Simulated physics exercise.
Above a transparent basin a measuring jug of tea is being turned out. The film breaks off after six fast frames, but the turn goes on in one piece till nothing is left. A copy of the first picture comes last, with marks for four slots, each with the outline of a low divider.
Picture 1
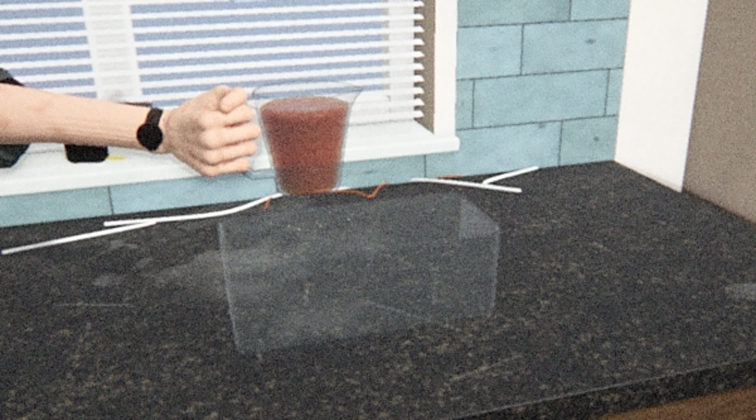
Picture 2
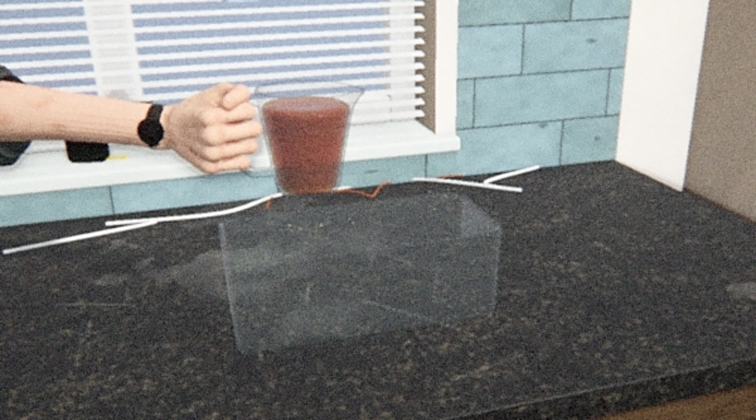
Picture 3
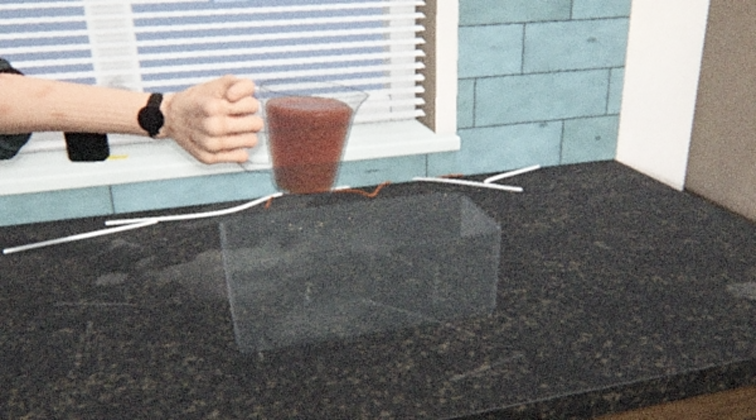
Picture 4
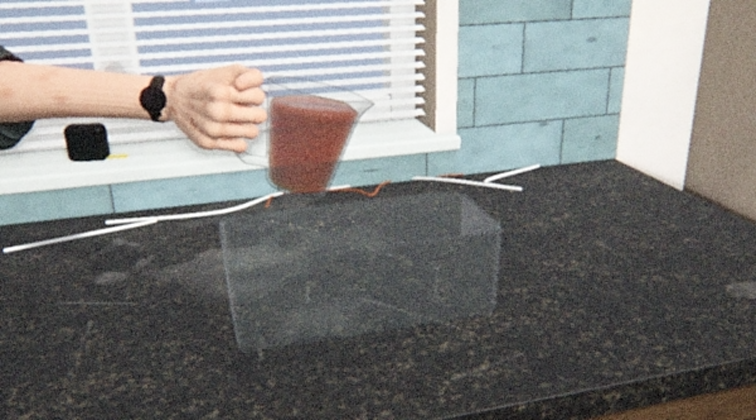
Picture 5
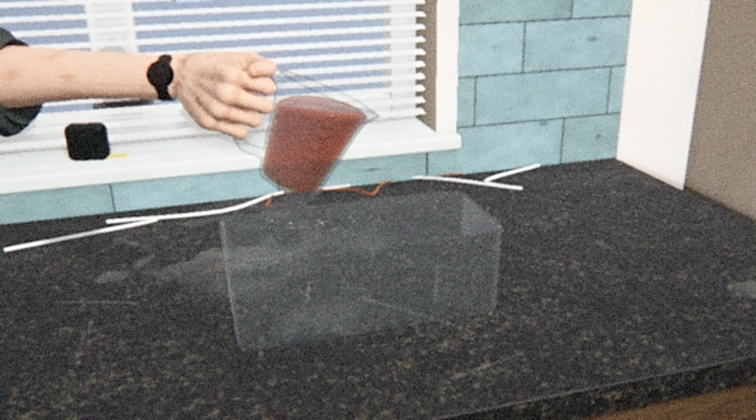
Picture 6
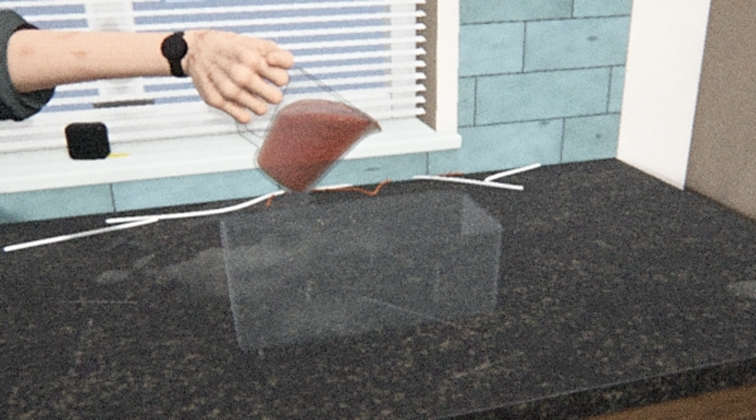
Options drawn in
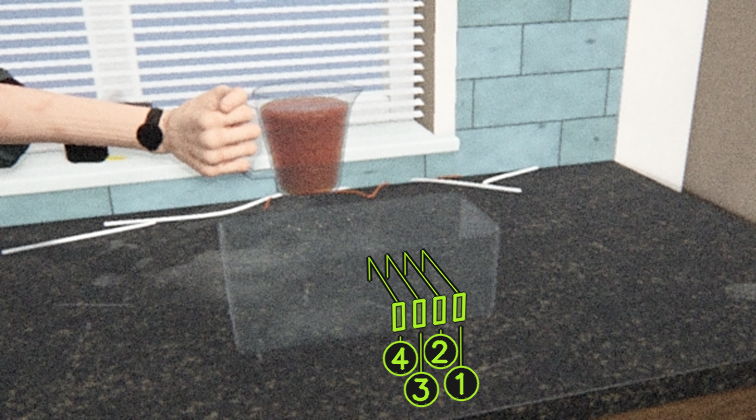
A hand holds a jug of reddish-brown liquid upright, then tilts it rightward above a clear basin.
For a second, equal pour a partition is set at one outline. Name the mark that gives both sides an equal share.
Choose 3.
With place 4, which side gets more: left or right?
More ends on the right.
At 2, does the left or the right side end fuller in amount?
The left side.
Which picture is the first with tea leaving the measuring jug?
Picture 6.
On the marked copy, 1 at (460, 326); 2 at (440, 329); 3 at (420, 333); 4 at (400, 336).
For place 1, about 85 % ends left of the wall and 12 % right of it; 4 % is lost outside.
For place 2, about 78 % ends left of the wall and 19 % right of it; 3 % is lost outside.
For place 3, about 57 % ends left of the wall and 37 % right of it; 5 % is lost outside.
For place 4, about 19 % ends left of the wall and 77 % right of it; 4 % is lost outside.
